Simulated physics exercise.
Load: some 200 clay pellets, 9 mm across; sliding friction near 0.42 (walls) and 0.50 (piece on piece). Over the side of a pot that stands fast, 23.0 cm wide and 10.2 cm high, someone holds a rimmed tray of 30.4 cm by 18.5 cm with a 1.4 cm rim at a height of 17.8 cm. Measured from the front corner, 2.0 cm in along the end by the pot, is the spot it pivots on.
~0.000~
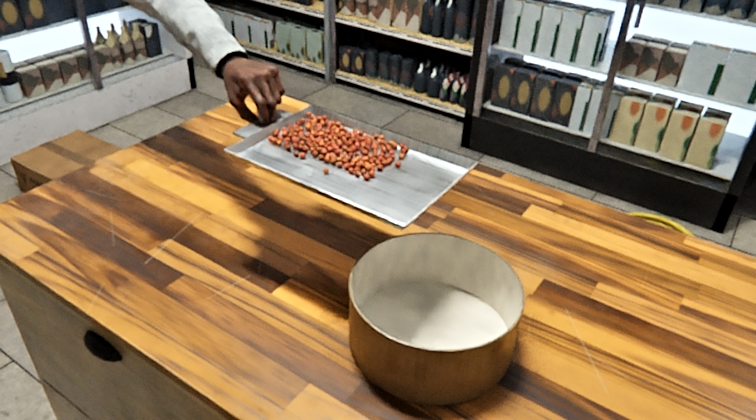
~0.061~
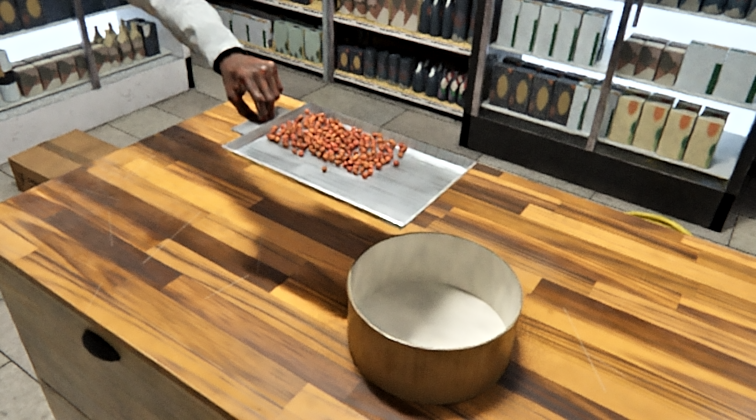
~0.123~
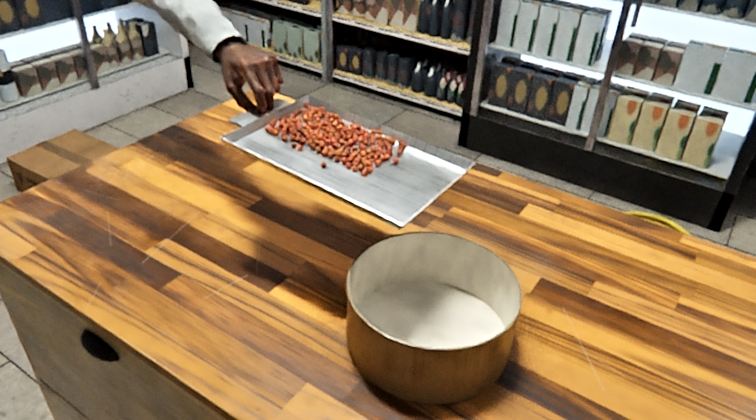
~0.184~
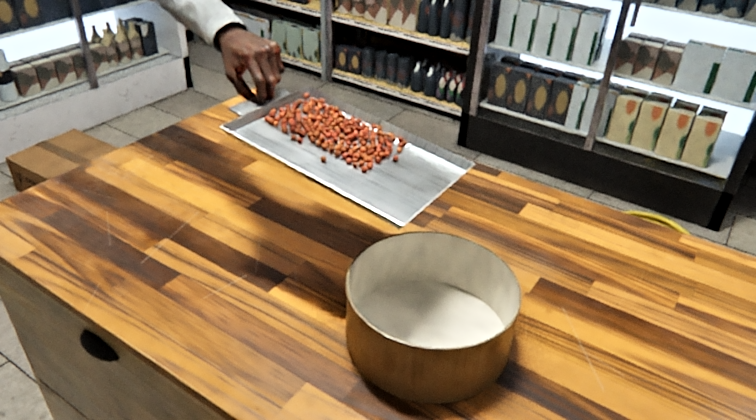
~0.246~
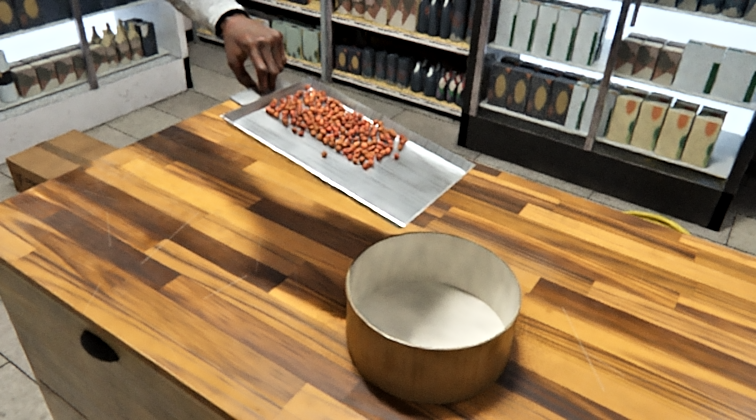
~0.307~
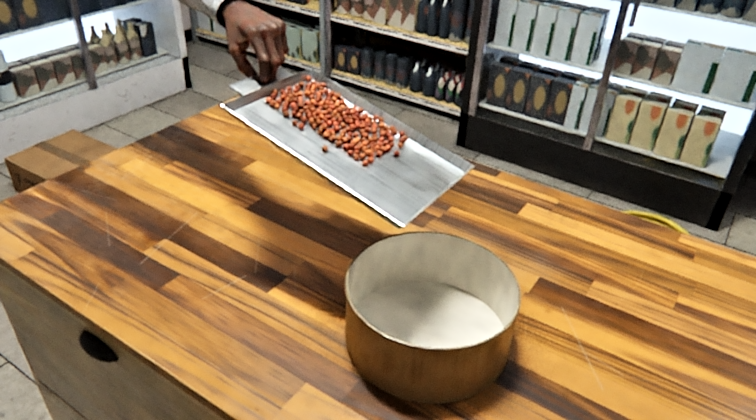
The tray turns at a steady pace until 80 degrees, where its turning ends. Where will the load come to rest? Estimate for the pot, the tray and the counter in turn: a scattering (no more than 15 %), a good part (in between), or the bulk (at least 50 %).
Estimate - pot: A good part, tray: A scattering, counter: The bulk.
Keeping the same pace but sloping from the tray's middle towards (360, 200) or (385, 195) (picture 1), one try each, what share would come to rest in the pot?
Estimate: Some 95 % and some 100 % respectively.
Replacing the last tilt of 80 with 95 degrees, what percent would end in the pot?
35 per cent.
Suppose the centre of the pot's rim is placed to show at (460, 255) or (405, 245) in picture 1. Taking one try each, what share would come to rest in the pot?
Estimates: 90 % and 55 %, in that order.
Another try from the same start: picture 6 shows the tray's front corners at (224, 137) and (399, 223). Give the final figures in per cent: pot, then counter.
Final per cent - pot 45, counter 55.
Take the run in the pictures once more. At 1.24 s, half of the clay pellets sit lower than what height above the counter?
Around 6 cm up.
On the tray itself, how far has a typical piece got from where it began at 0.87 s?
Displacement on the tray: Roughly 18 cm.
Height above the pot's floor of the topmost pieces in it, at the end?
Around 1.0 cm above the floor.
Then, at 0.87 s, tilt 45 degrees; the tray holds 85 %, the pot 0 %.
Then, at 1.24 s, tilt 66 degrees; the tray holds 45 %, the pot 20 %.
After 1.70 s, tilt 80 degrees; the tray holds 5 %, the pot 30 %.
In the end, at 2.4 s, pot 35 %, tray 0 %, counter 65 %.
